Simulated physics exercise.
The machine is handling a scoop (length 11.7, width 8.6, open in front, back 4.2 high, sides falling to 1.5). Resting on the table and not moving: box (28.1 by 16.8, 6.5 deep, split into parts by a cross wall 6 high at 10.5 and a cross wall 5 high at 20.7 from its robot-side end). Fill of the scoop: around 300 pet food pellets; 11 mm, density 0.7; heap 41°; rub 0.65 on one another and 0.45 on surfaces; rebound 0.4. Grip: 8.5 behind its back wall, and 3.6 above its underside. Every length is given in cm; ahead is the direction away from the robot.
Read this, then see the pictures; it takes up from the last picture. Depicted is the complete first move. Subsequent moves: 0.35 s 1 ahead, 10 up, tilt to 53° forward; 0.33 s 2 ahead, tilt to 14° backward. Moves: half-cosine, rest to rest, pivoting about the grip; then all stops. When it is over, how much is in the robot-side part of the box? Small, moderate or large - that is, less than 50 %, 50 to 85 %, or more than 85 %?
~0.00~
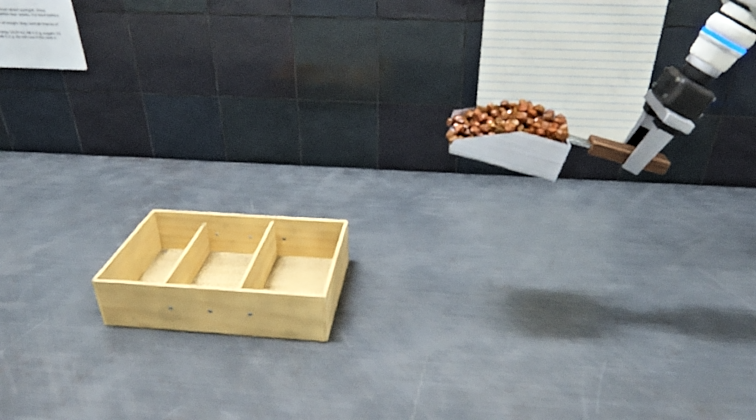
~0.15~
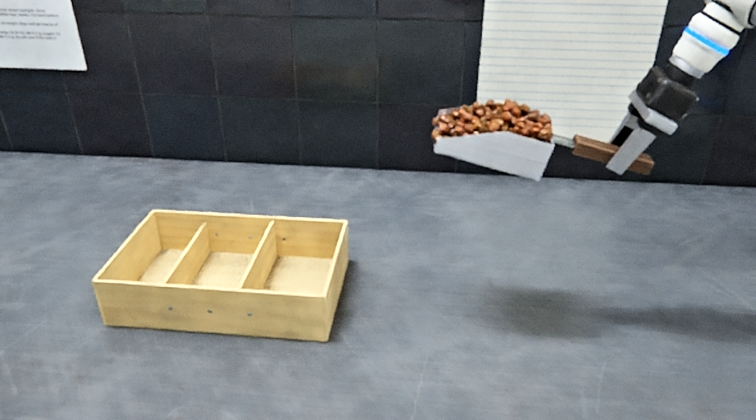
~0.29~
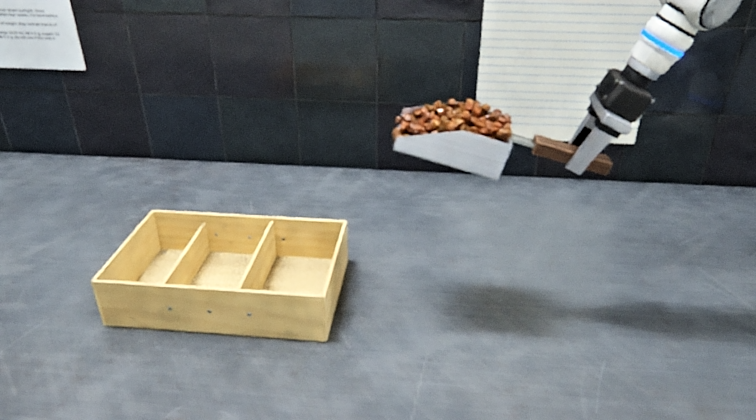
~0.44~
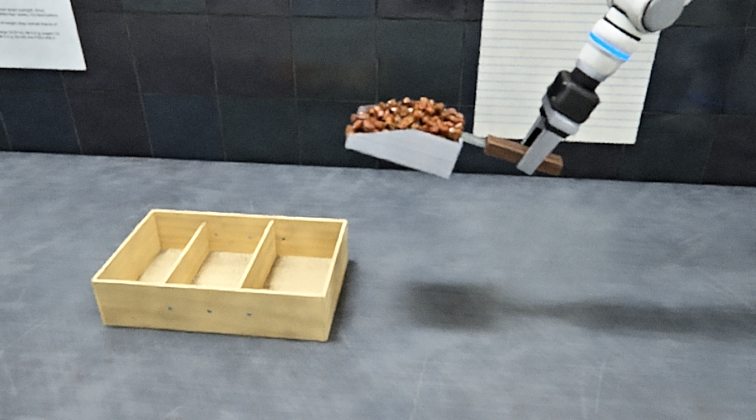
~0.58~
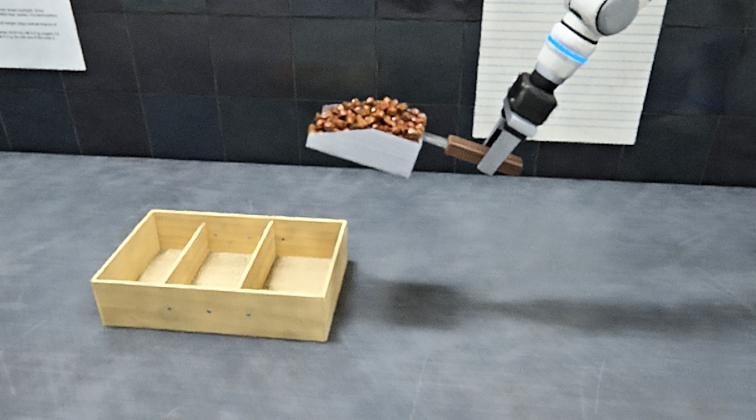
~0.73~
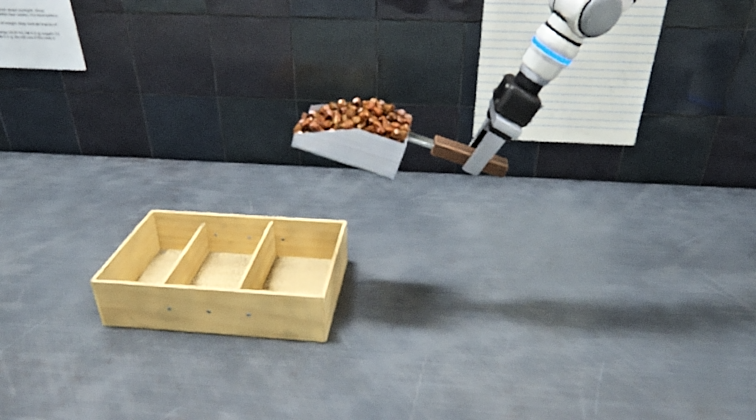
Small.
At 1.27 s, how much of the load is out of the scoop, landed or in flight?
Share out: Near 85 %.
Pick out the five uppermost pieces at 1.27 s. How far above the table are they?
Roughly 26 centimetres, give or take.
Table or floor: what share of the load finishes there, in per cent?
I'd say some 60 per cent.
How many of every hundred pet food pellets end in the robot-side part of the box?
I'd guess near 20 per cent.
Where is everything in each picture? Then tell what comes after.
Scoop floor at (510, 150), tilted 14° backward; upper third of the load around (519, 123), from x 450 to 565, top at y 105; 299 on the scoop, in the first frame.
Scoop floor at (495, 149), tilted 14° backward; upper third of the load around (503, 122), from x 435 to 550, top at y 105, in the second frame.
Scoop floor at (456, 148), tilted 15° backward; upper third of the load around (463, 121), from x 400 to 505, top at y 105, in the third frame.
Scoop floor at (410, 147), tilted 16° backward; upper third of the load around (413, 120), from x 350 to 460, top at y 100, in the fourth frame.
Scoop floor at (372, 146), tilted 17° backward; upper third of the load around (374, 119), from x 315 to 420, top at y 105, in the fifth frame.
Scoop floor at (358, 147), tilted 17° backward; upper third of the load around (361, 120), from x 300 to 405, top at y 105; 299 on the scoop, in the sixth frame.
By 1.00 s, tilted 45° forward, highest piece 23 above the table; 235 on the scoop, 26 in the robot-side part, 38 in flight or on a rim.
By 1.27 s, tilted 10° forward, highest piece 27 above the table; 155 on the table or floor, 55 in the robot-side part, 51 on the scoop, 1 in the middle part, 37 in flight or on a rim.
By 1.61 s, tilted 14° backward, highest piece 34 above the table; 166 on the table or floor, 53 in the robot-side part, 18 in the far-side part, 15 in the middle part, 4 on the scoop, 43 in flight or on a rim.
By 2.66 s, tilted 14° backward, highest piece 34 above the table; 183 on the table or floor, 53 in the robot-side part, 36 in the middle part, 23 in the far-side part, 4 on the scoop.
Final count, 183 on the table or floor, 53 in the robot-side part, 36 in the middle part, 23 in the far-side part, 4 on the scoop. That is 18 % in the robot-side part of the box.
